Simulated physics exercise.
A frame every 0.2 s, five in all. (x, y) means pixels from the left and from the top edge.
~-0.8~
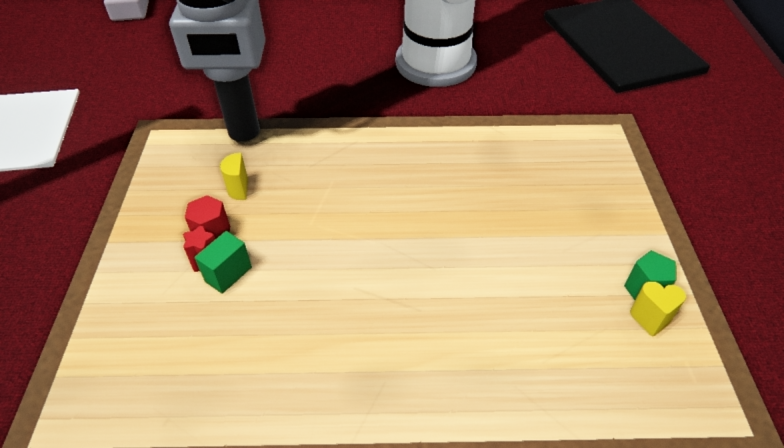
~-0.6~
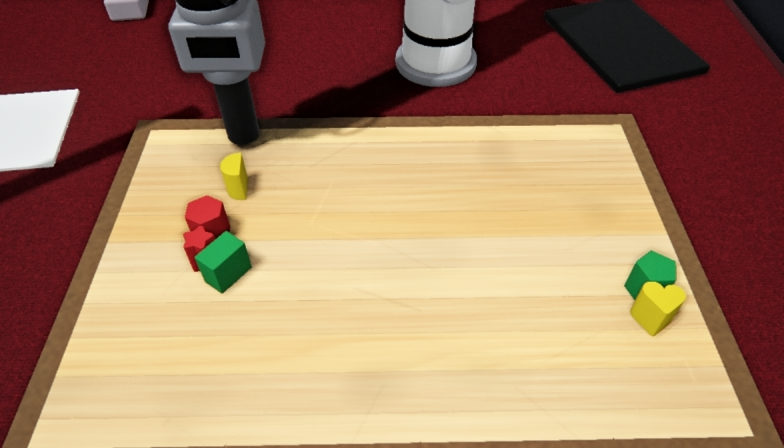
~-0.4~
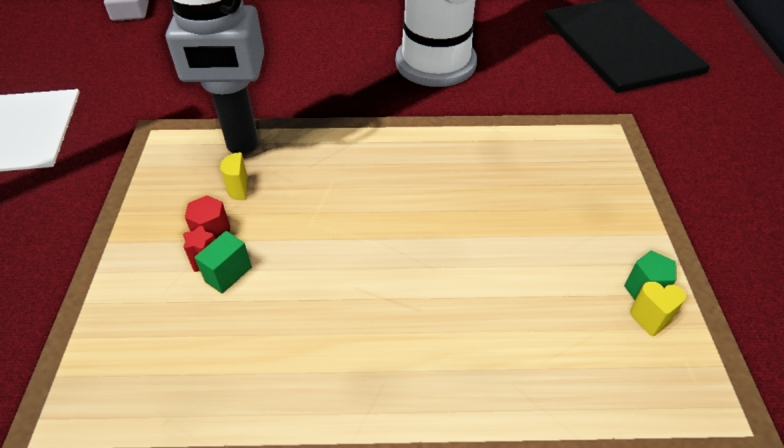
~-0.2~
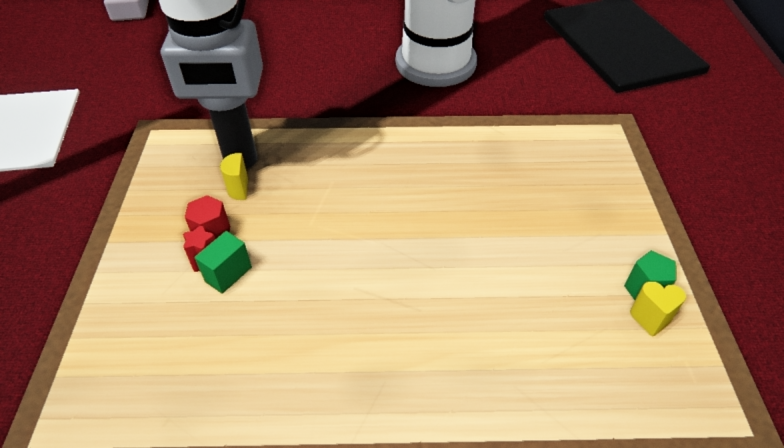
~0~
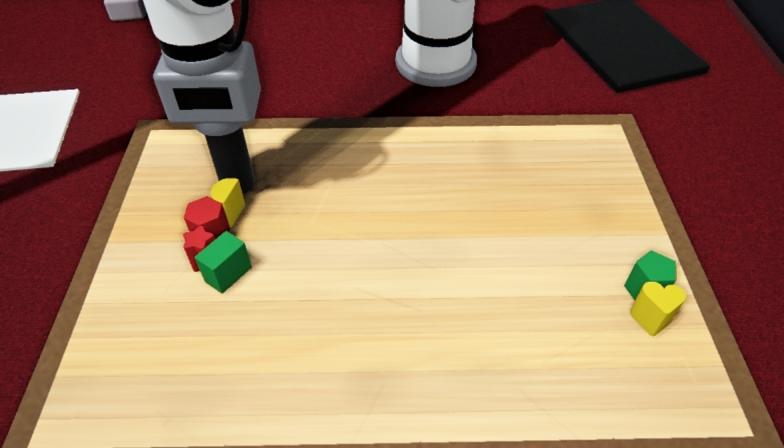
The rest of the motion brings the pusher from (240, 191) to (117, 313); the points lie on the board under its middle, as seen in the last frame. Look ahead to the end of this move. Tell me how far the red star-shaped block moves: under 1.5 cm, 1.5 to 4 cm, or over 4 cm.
Distance: More than 4 cm.
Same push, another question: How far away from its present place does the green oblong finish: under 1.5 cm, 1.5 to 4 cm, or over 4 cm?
My estimate: Under 1.5 cm.
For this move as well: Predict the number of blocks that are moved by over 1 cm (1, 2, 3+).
At least three of them.
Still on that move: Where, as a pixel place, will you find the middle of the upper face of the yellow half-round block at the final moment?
The middle of its upper face should be somewhere near (225, 209).
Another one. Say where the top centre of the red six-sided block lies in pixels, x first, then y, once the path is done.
It comes to (132, 307).
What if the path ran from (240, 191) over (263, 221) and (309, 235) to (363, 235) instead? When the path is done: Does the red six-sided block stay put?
I believe not.
What follows on the original path. One third of the way, pusher at (201, 221); red star-shaped block at (183, 257), turned 15° anticlockwise; red six-sided block at (183, 230), turned 25° clockwise; yellow half-round block at (225, 209), turned 25° anticlockwise.
Two thirds of the way, pusher at (160, 261); red star-shaped block at (178, 282); red six-sided block at (147, 276); yellow half-round block at (225, 209), turned 25° anticlockwise.
At the end, pusher at (113, 307); red star-shaped block at (178, 282), turned 130° anticlockwise; red six-sided block at (132, 307), turned 80° anticlockwise; green oblong not moved; yellow half-round block at (225, 209), turned 25° anticlockwise.
